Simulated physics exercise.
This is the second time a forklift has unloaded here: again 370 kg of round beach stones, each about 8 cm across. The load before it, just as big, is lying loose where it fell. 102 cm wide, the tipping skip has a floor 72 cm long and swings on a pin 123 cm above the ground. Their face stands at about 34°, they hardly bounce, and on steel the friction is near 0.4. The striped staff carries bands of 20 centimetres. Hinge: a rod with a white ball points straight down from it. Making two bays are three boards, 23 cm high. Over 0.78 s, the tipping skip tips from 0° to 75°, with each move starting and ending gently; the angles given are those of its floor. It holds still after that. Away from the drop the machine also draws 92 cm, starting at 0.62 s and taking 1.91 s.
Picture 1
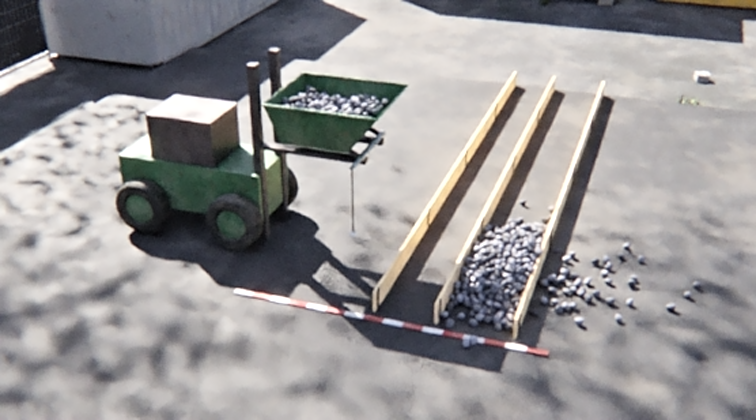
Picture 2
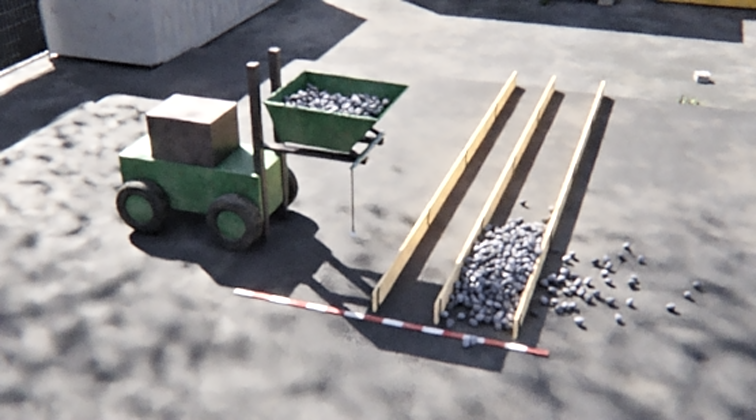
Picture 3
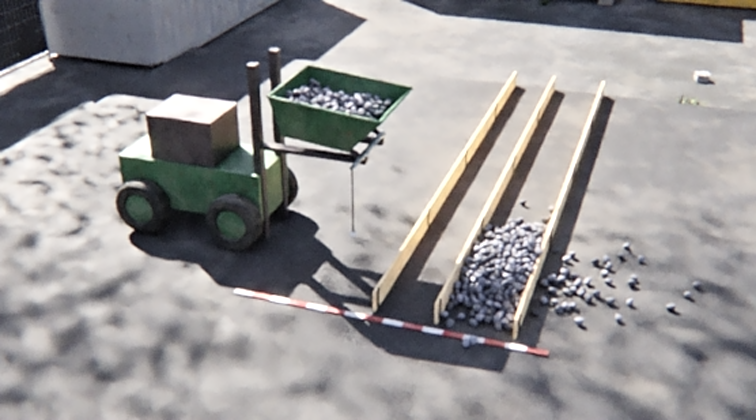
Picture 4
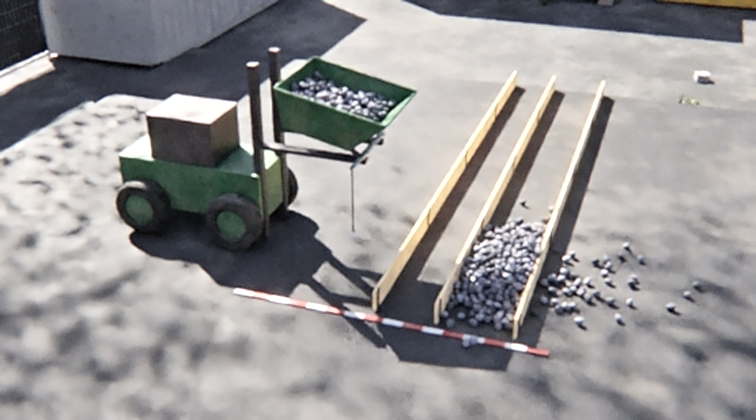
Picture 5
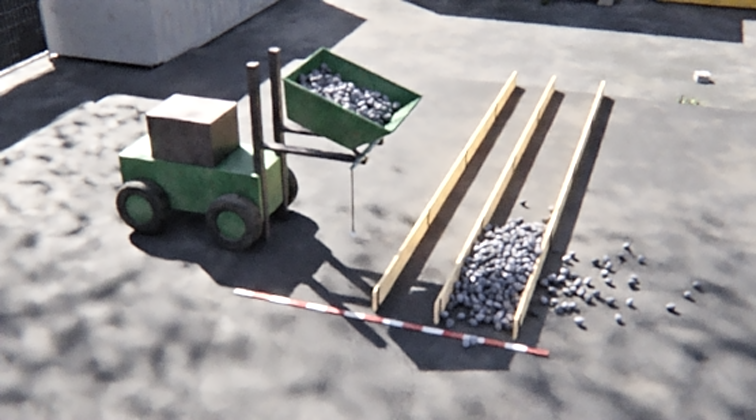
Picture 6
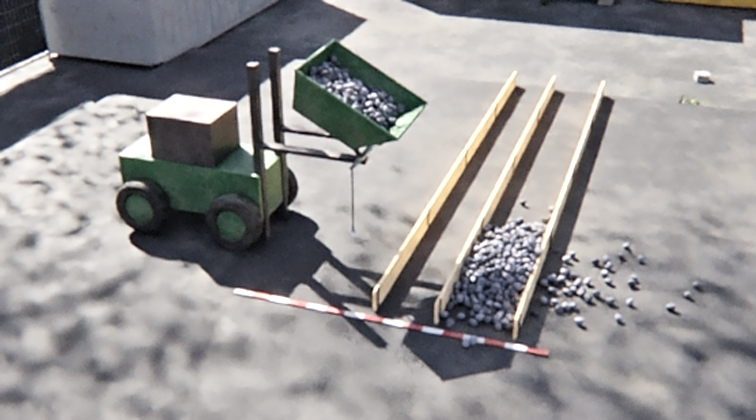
A green skip full of rounded grey stones, held on the forks of a green forklift at left, tilts gently and then more steeply down to the right, its stones staying inside. The steady camera looks down on a sunlit grey yard with a pale block behind. To the right stand three upright wooden boards, stones heaped and scattered around them, with a red-and-white staff lying in front.
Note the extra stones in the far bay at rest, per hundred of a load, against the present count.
Extra: 54 per hundred.
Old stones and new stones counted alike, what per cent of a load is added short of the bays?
Close to 0 parts in a hundred of a load.
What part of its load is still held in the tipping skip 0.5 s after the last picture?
85 %.
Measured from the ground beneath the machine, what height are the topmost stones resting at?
Height above ground: About 40 cm.
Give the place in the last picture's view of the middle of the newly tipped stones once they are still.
They settle centred around (475, 260).
Then, 0.2 s after the last picture the floor is at 63°; in per cent of one load, 100 in the tipping skip, 93 in the far bay, 7 past the last board; the foremost stones are at (651, 290).
Then, 0.5 s after the last picture the floor is at 75°; in per cent of one load, 83 in the tipping skip, 17 in the near bay, 93 in the far bay, 7 past the last board; the foremost stones are at (651, 290).
Then, 2.7 s after the last picture the floor is at 75°; in per cent of one load, 0 in the tipping skip, 0 short of the bays, 41 in the near bay, 147 in the far bay, 11 past the last board; the foremost stones are at (703, 295).
Then, 5.2 s after the last picture the floor is at 75°; in per cent of one load, 0 in the tipping skip, 0 short of the bays, 41 in the near bay, 147 in the far bay, 11 past the last board; the foremost stones are at (703, 295). Net gain in the far bay, 54.
